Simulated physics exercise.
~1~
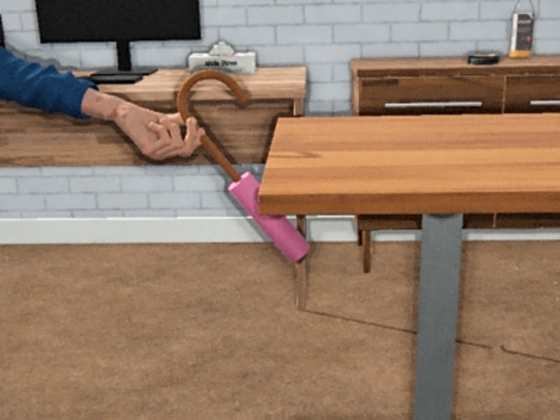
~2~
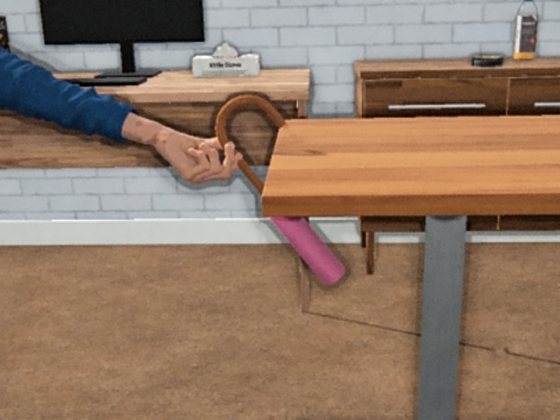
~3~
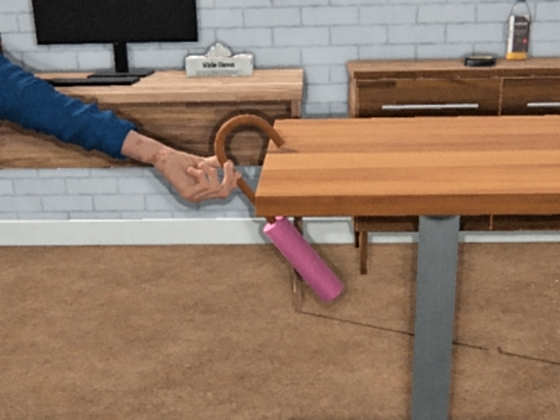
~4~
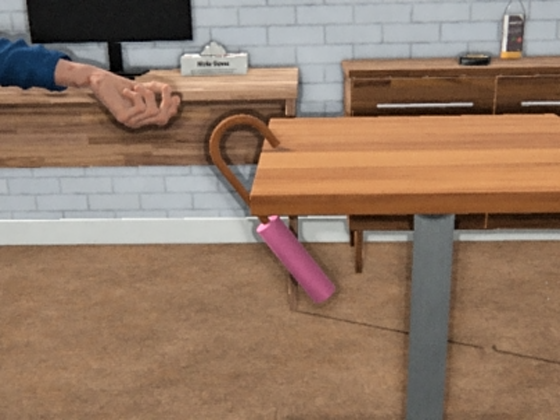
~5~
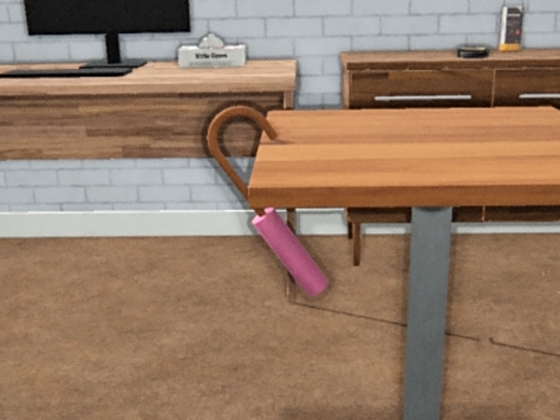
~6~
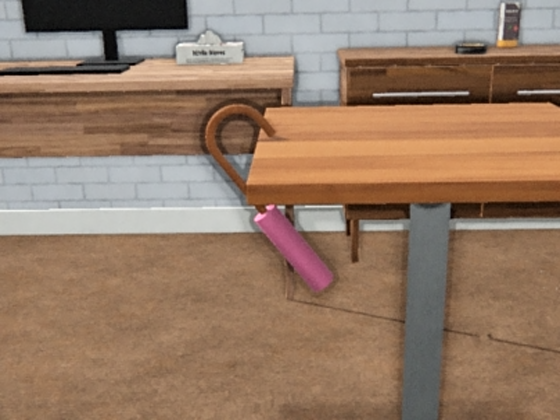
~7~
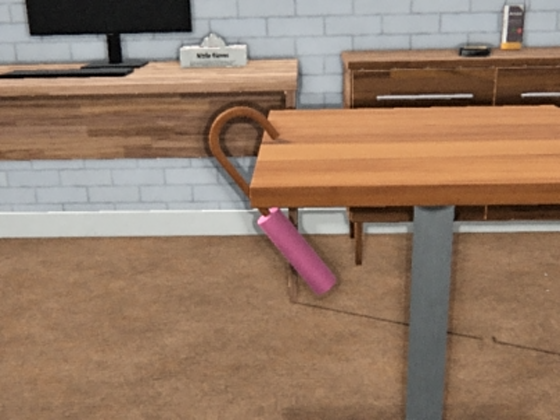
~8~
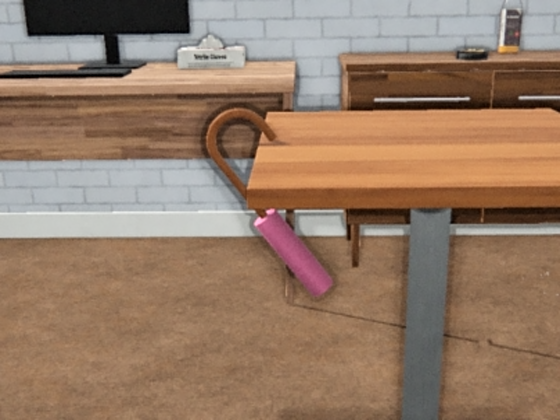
In a room with a white brick wall, a wooden desk holding a monitor and a low cabinet, a wooden table top on a grey leg stands in the foreground. A hand in a blue sleeve reaches in from the left, holding a pink umbrella by its curved brown handle beside the table's left edge. The hand moves it right and slightly down, bringing the hook over the edge. The fingers then let go, and the arm draws back out of view to the left. The umbrella stays hooked on the edge, hanging at a slant and still.
